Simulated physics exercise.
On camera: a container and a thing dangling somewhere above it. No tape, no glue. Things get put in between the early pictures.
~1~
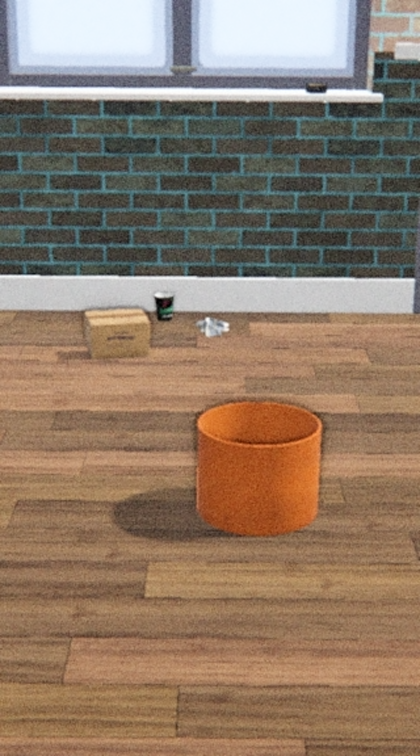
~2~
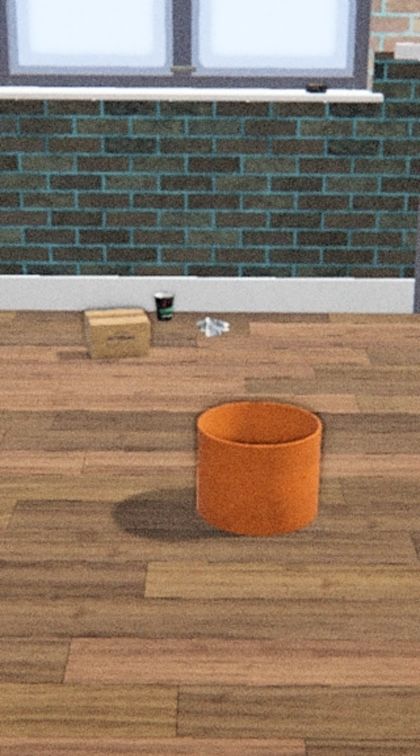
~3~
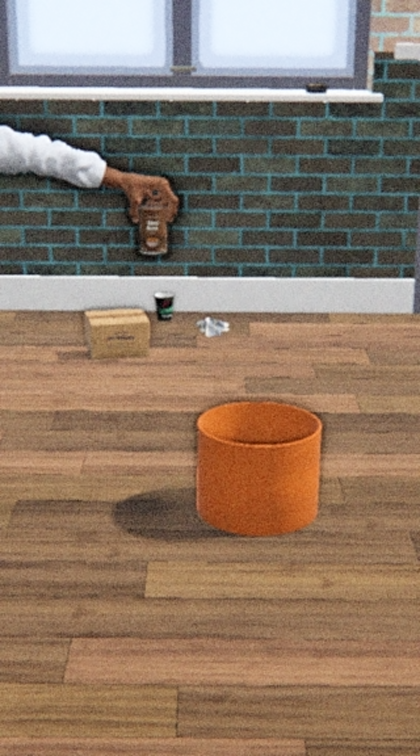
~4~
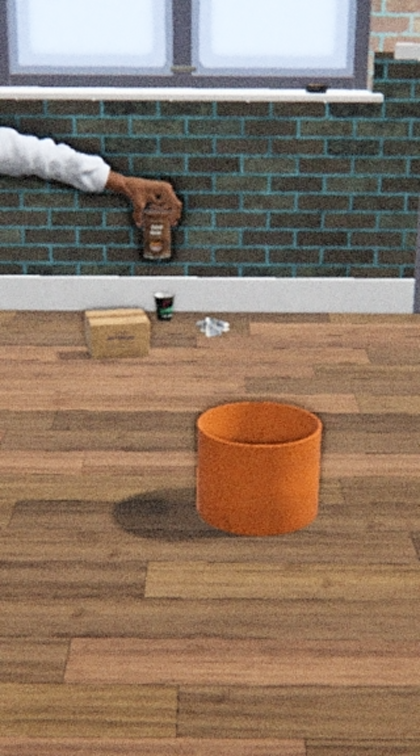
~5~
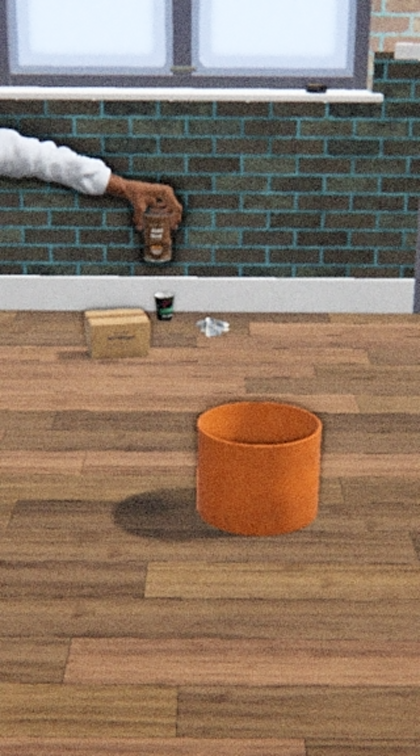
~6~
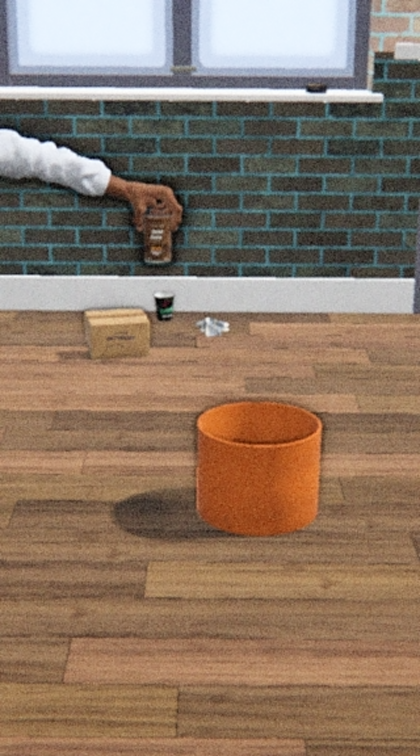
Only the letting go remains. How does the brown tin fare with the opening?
The brown tin misses.
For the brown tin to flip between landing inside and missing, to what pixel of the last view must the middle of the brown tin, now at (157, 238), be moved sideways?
Around (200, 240).
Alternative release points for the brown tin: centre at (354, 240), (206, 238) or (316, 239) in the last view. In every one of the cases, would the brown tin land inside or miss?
Does not go in; drops in; drops in.
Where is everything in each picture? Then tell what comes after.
The first frame shows bin (258, 467).
The second frame shows bin (258, 467).
The third frame shows still on the way; brown tin (153, 229); bin (258, 467).
The fourth frame shows still on the way; brown tin (157, 234); bin (258, 467).
The fifth frame shows still on the way; brown tin (157, 237); bin (258, 467).
The sixth frame shows in place, still held; brown tin (157, 238); bin (258, 467).
Then, 0.28 s on from there, brown tin on its way down near (158, 348).
In the end, the brown tin falls beside it, near (159, 490).
